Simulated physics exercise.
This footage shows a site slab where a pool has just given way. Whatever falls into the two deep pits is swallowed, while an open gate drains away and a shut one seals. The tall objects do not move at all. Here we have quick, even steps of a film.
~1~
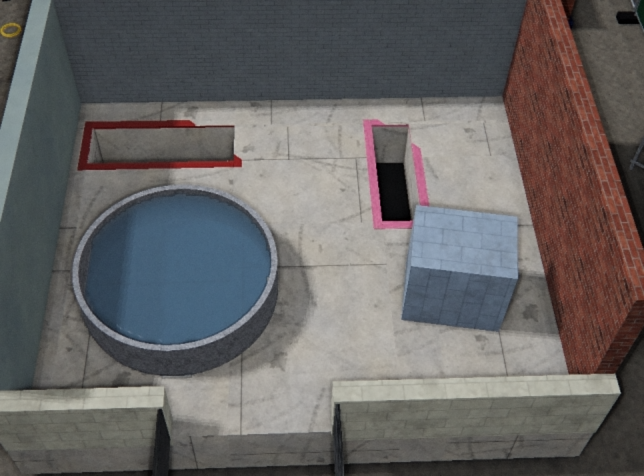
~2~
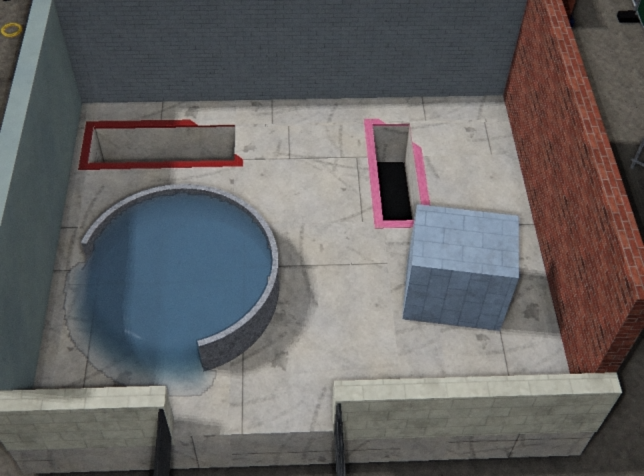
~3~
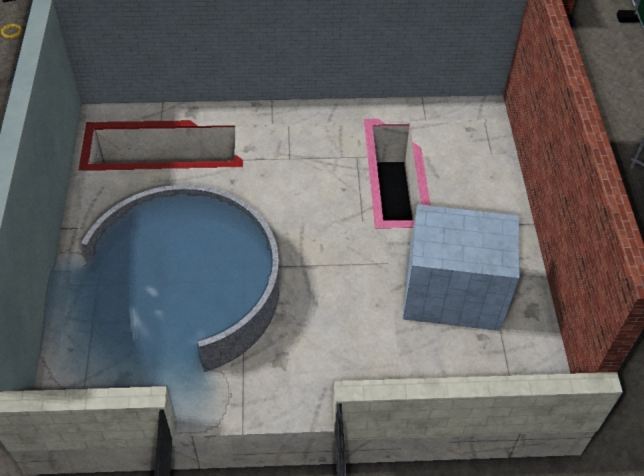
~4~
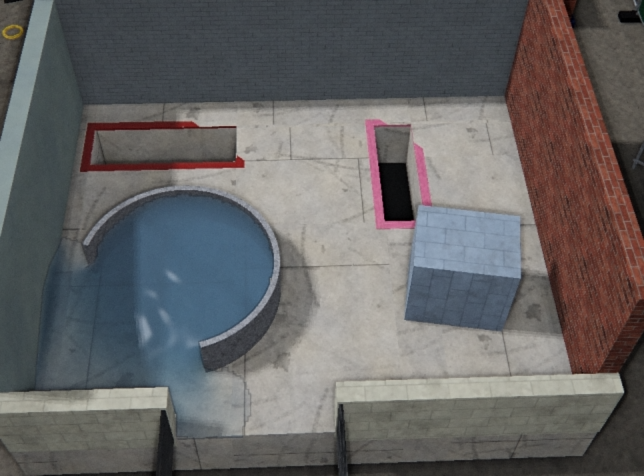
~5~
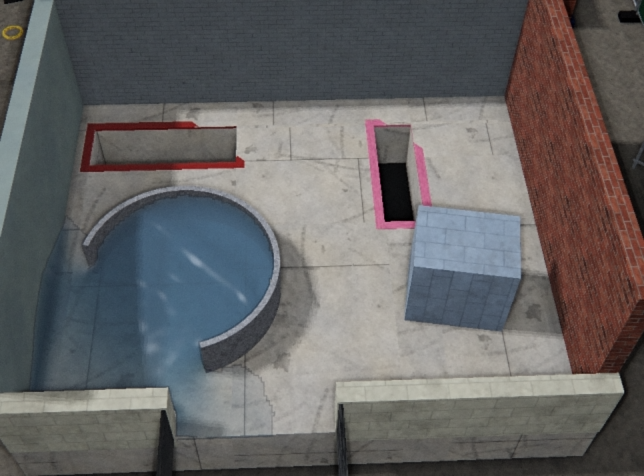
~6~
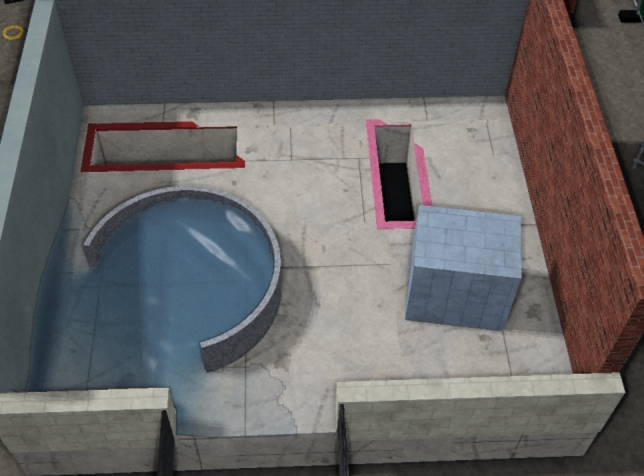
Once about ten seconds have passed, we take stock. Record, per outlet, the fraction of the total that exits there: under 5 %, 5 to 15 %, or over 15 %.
Log: Gate - over 15 %; red pit - over 15 %; pink pit - under 5 %.
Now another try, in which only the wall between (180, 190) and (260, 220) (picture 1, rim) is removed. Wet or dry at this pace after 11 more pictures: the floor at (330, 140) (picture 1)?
Submerged.
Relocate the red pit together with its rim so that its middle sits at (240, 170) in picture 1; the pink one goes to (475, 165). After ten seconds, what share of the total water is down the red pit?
The red pit receives 12 per cent.
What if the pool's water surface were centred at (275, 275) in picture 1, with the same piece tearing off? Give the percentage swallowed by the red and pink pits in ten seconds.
Within ten seconds the red pit collects 30 percent of the total and the pink pit 0 percent.
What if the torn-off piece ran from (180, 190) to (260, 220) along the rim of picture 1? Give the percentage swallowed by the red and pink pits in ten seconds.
Red 30 %, pink 35 %.
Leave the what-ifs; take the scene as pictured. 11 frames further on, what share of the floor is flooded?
Estimate: Near 25 %.
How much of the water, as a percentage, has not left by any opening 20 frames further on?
About 78 per cent.
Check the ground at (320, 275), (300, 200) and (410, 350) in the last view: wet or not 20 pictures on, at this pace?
Note - in order: Not inundated / not inundated / inundated.
A moment on, water covers 20 % of the floor; the gate 4 %, the red pit 0 %, the pink pit 0 %.
Next, water covers 25 % of the floor; the gate 6 %, the red pit 2 %, the pink pit 0 %.
Then, water covers 40 % of the floor; the gate 14 %, the red pit 8 %, the pink pit 0 %.
Later, water covers 40 % of the floor; the gate 21 %, the red pit 15 %, the pink pit 0 %.
In the end, water covers 40 % of the floor; the gate 29 %, the red pit 23 %, the pink pit 0 %.
